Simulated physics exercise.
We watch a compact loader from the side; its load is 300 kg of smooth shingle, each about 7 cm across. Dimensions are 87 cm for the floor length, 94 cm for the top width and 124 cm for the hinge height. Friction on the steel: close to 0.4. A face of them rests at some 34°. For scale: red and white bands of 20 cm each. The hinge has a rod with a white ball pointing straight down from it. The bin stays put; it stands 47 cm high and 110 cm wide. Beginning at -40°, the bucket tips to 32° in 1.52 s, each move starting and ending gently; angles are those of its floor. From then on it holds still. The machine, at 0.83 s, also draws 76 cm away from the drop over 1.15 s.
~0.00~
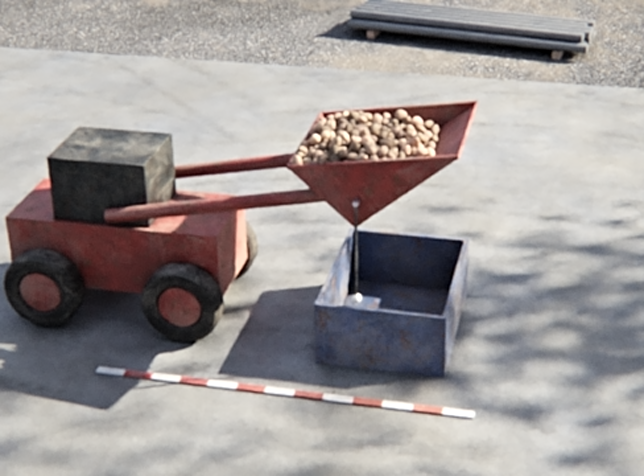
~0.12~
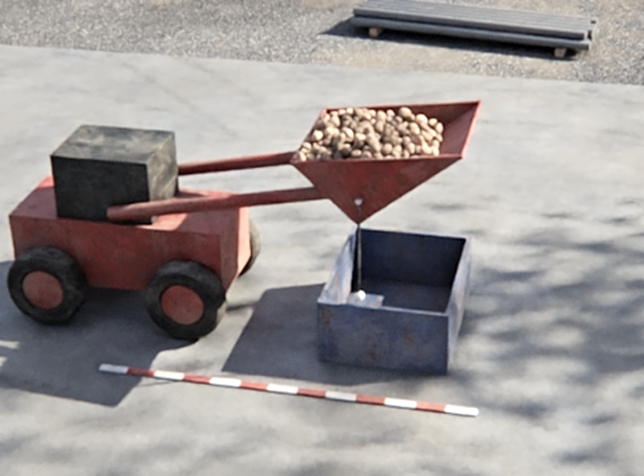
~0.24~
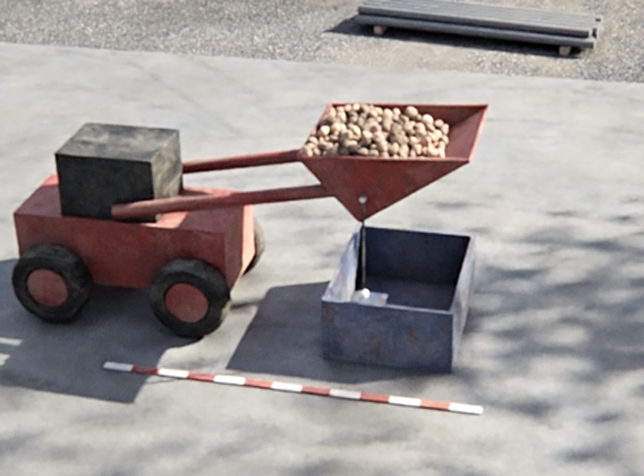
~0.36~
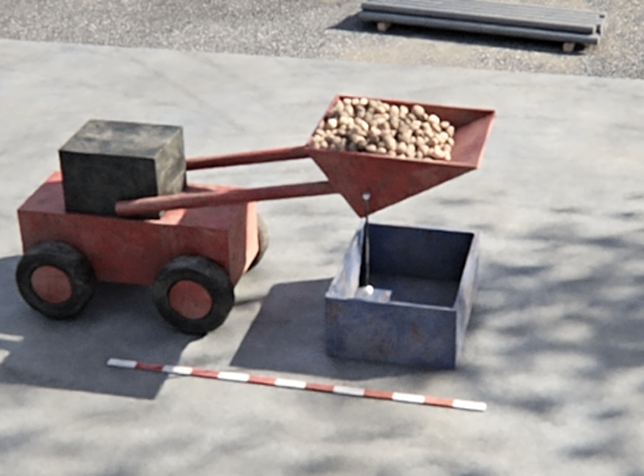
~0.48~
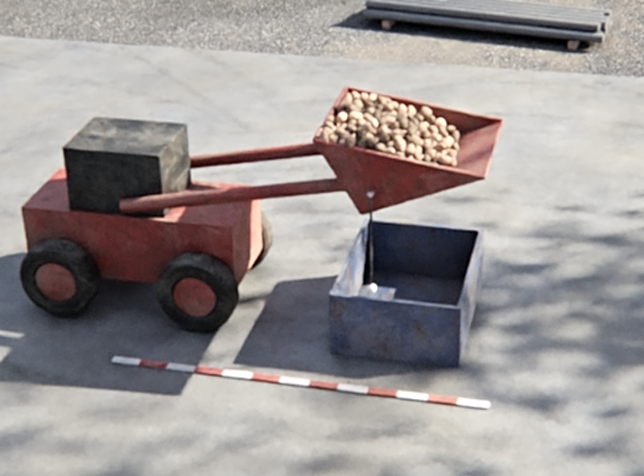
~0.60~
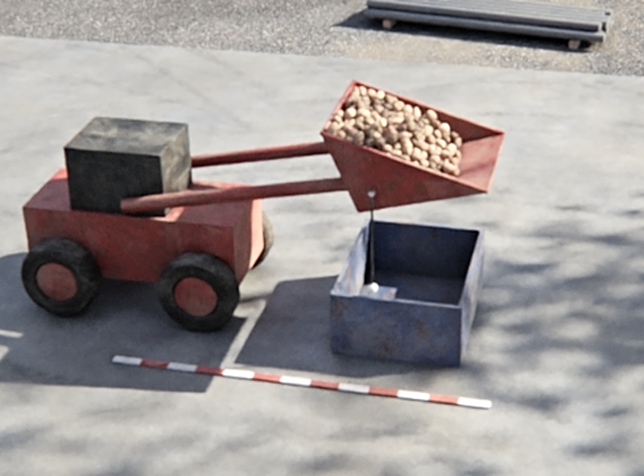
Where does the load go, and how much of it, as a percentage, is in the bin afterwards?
About 90 per cent of the load is there afterwards.
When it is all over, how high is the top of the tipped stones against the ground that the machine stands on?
About 32 cm above it.
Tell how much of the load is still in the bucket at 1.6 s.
I'd say near 25 per cent is still held inside.
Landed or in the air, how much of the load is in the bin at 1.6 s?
Around 60 per cent of it.
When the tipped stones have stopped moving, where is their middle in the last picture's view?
The resting stones are centred at roughly (424, 304).
After 1.1 s the floor is at 21°; 97 % in the bucket, 2 % in the bin, 1 % beside or beyond the bin; the foremost stones are at (475, 221).
After 1.6 s the floor is at 32°; 25 % in the bucket, 62 % in the bin, 13 % beside or beyond the bin; the foremost stones are at (548, 319).
After 2.4 s the floor is at 32°; 0 % in the bucket, 88 % in the bin, 12 % beside or beyond the bin; the foremost stones are at (642, 345).
After 4.9 s the floor is at 32°; 0 % in the bucket, 88 % in the bin, 12 % beside or beyond the bin; the foremost stones are past the picture's edge.
